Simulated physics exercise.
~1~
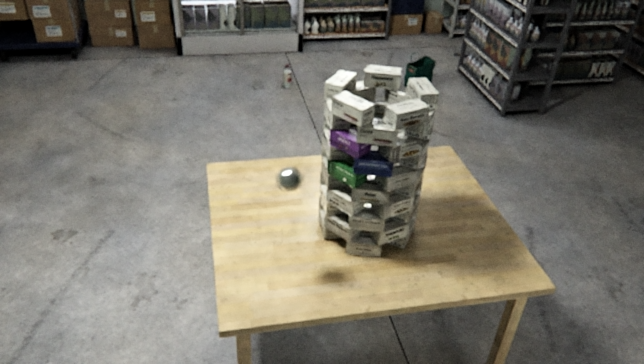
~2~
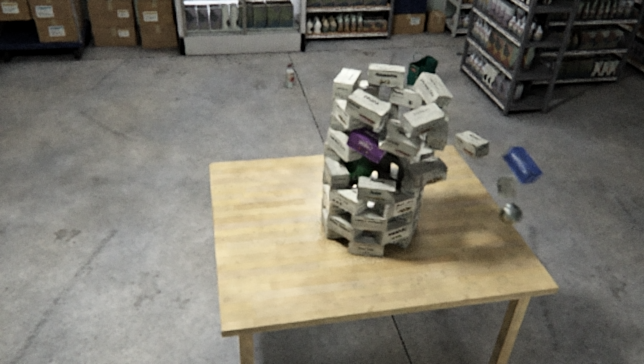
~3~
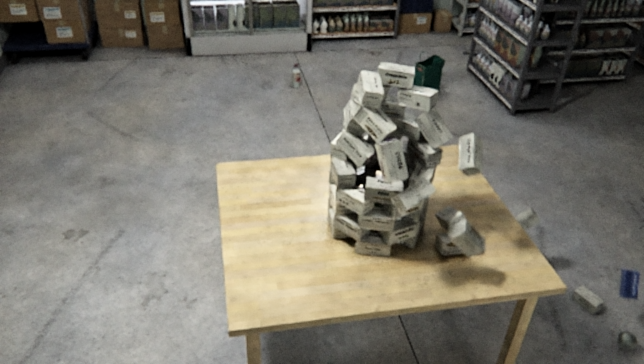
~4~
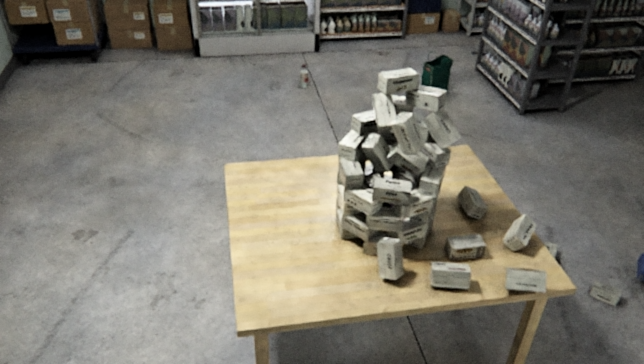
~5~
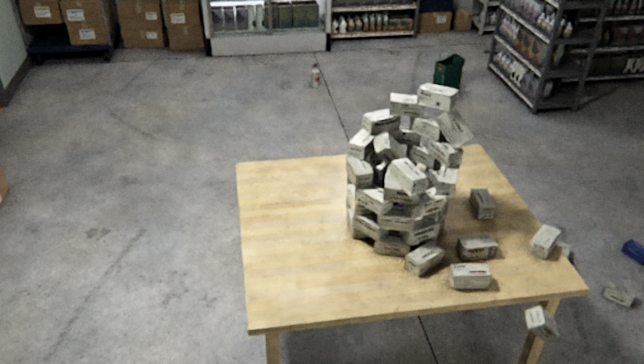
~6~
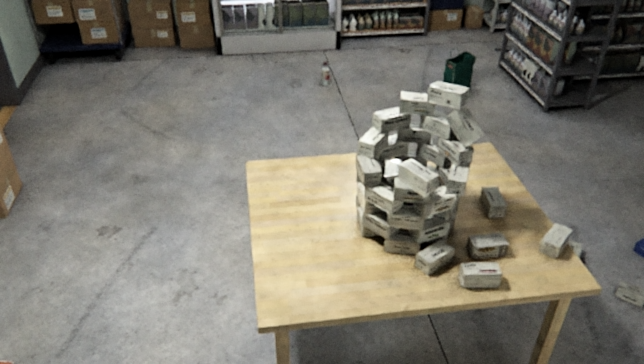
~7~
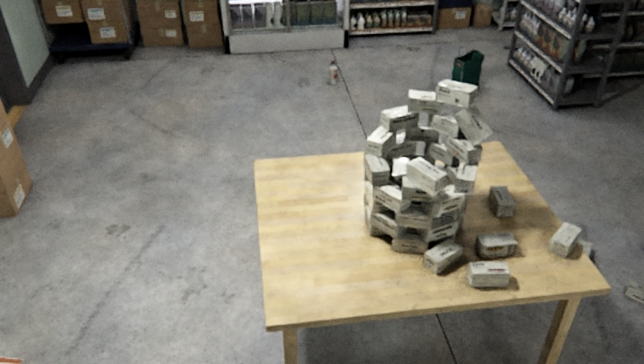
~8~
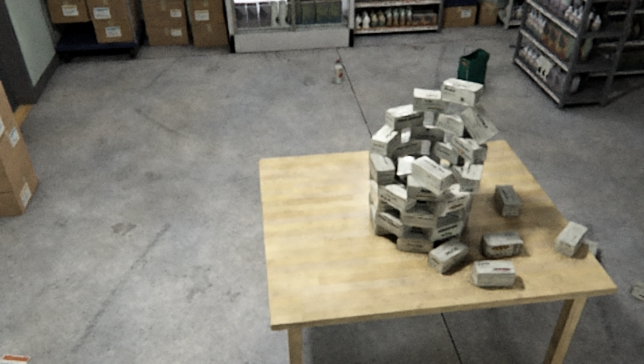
A small steel ball flies in from the left toward a round, gapped tower of pale boxes on a wooden table, seen from above in a grey-floored storeroom with shelves and cartons behind. Purple, green and blue boxes stand out in the tower's side. The ball strikes and passes beyond the right side, and the blue box flies off with it toward the floor. More pale boxes twist loose and tumble right, some onto the tabletop, as the upper rings sag. The view drifts left, and the tower settles ragged but partly standing, with several boxes scattered beside it.
